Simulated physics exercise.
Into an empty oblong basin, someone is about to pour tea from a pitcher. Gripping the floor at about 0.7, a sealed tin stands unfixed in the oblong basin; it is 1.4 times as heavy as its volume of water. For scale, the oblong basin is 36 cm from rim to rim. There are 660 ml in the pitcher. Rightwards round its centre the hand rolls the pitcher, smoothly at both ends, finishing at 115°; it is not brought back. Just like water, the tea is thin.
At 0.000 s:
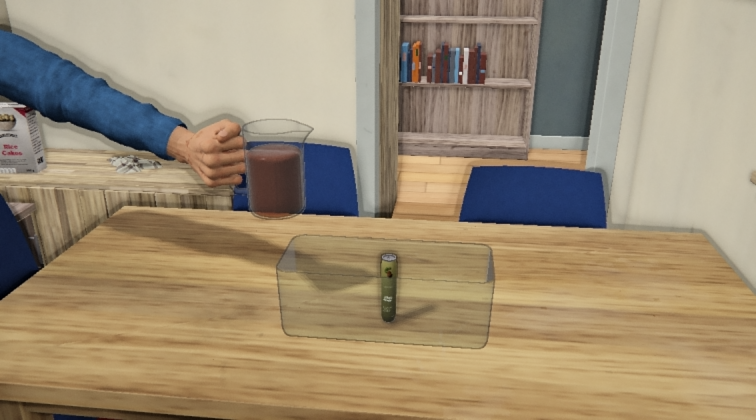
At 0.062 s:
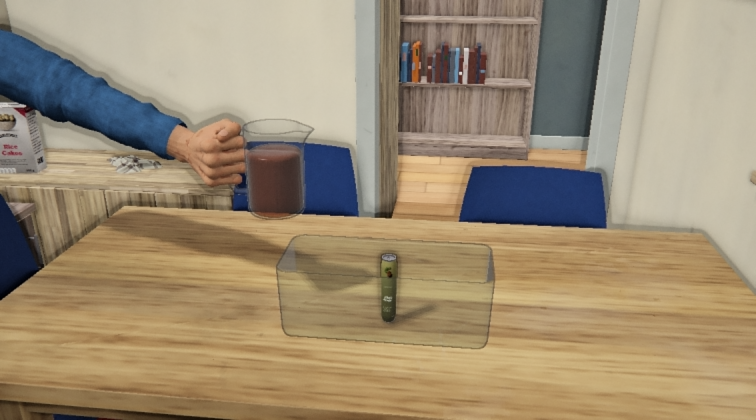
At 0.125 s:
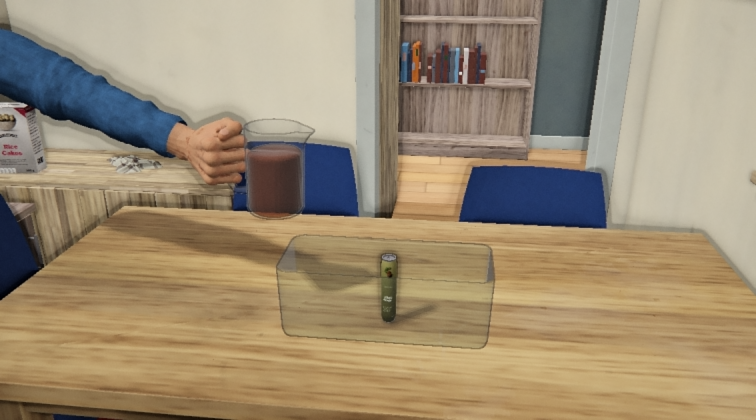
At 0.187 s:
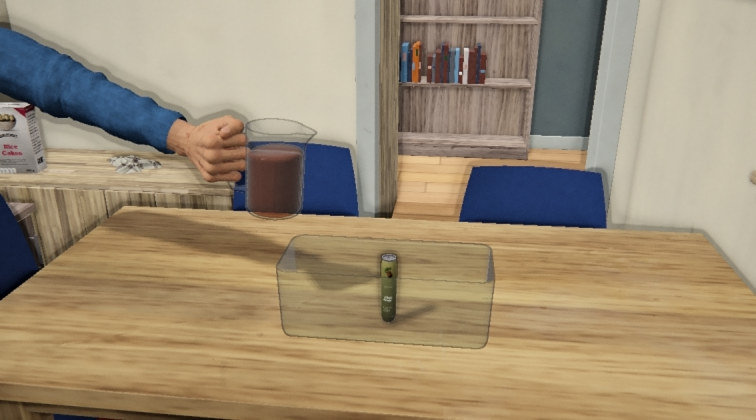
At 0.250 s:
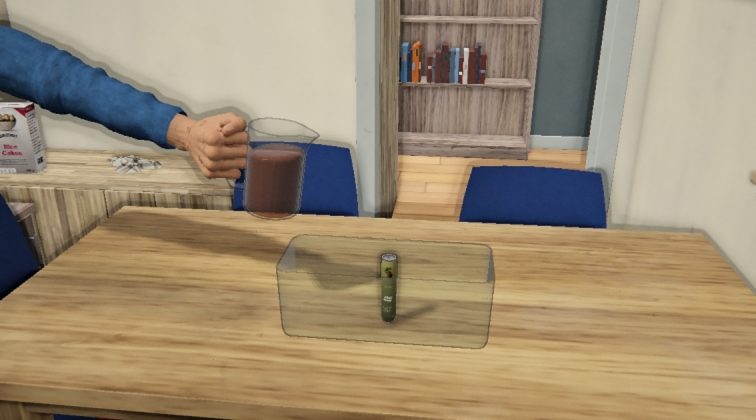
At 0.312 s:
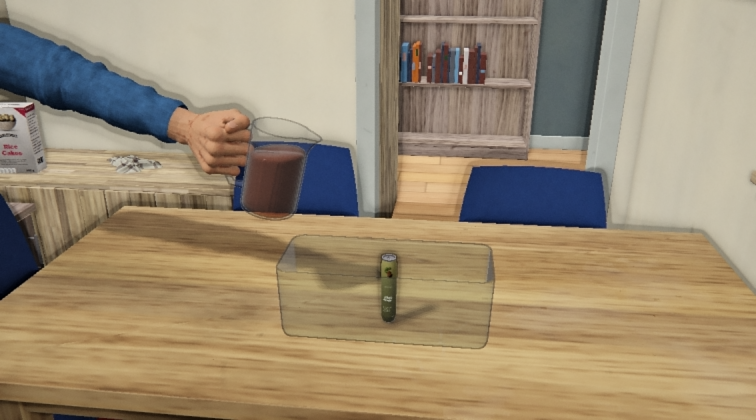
At a wooden dining table with blue chairs, a hand in a blue sleeve holds a clear pitcher of reddish-brown liquid up and left of an empty see-through basin with a small green tin standing at it. The pitcher stays almost upright at first, then tilts slightly to the right.
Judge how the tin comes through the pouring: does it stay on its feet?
Yes.
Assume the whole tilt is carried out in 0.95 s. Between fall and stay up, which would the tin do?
The tin stays on its base.
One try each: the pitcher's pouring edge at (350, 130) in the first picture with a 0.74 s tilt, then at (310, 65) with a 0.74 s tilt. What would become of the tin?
The tin overturns the first time and overturns the second time.
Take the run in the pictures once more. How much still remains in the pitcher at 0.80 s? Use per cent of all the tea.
Still held: Roughly 92 % of the total.
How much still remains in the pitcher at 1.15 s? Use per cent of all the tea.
Close to 34 percent of the whole amount.
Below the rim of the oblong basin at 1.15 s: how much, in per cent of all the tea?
Some 44 percent of the total.
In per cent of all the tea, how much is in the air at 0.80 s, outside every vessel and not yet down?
I'd say close to 7 per cent.
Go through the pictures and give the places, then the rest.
In the first frame, it leans 0°; its right rim is at (313, 129); the tea meets the walls at (249, 150) and (302, 151); the oblong basin's rim runs from (285, 253) to (493, 264); the tin's top is at (389, 260).
In the second frame, it leans 1°; its right rim is at (314, 129); the tea meets the walls at (249, 150) and (302, 151).
In the third frame, it leans 2°; its right rim is at (315, 130); the tea meets the walls at (249, 149) and (302, 152).
In the fourth frame, it leans 5°; its right rim is at (317, 132); the tea meets the walls at (250, 150) and (303, 152).
In the fifth frame, it leans 8°; its right rim is at (320, 135); the tea meets the walls at (251, 151) and (304, 152).
In the sixth frame, it leans 13°; its right rim is at (322, 139); the tea meets the walls at (251, 151) and (306, 153).
Then, 0.80 s in, the tilt is 68° and 92 per cent is still to pour; the tin stands where it began.
Then, 1.15 s in, the tilt is 105° and 34 per cent is still to pour; the tin stands where it began.
Then, 1.52 s in, the tilt is 115° and 1 per cent is still to pour; the tin stands where it began.
Then, 1.93 s in, the tilt is 115° and 0 per cent is still to pour; the tin stands where it began.
Finally, the tin stands where it began.
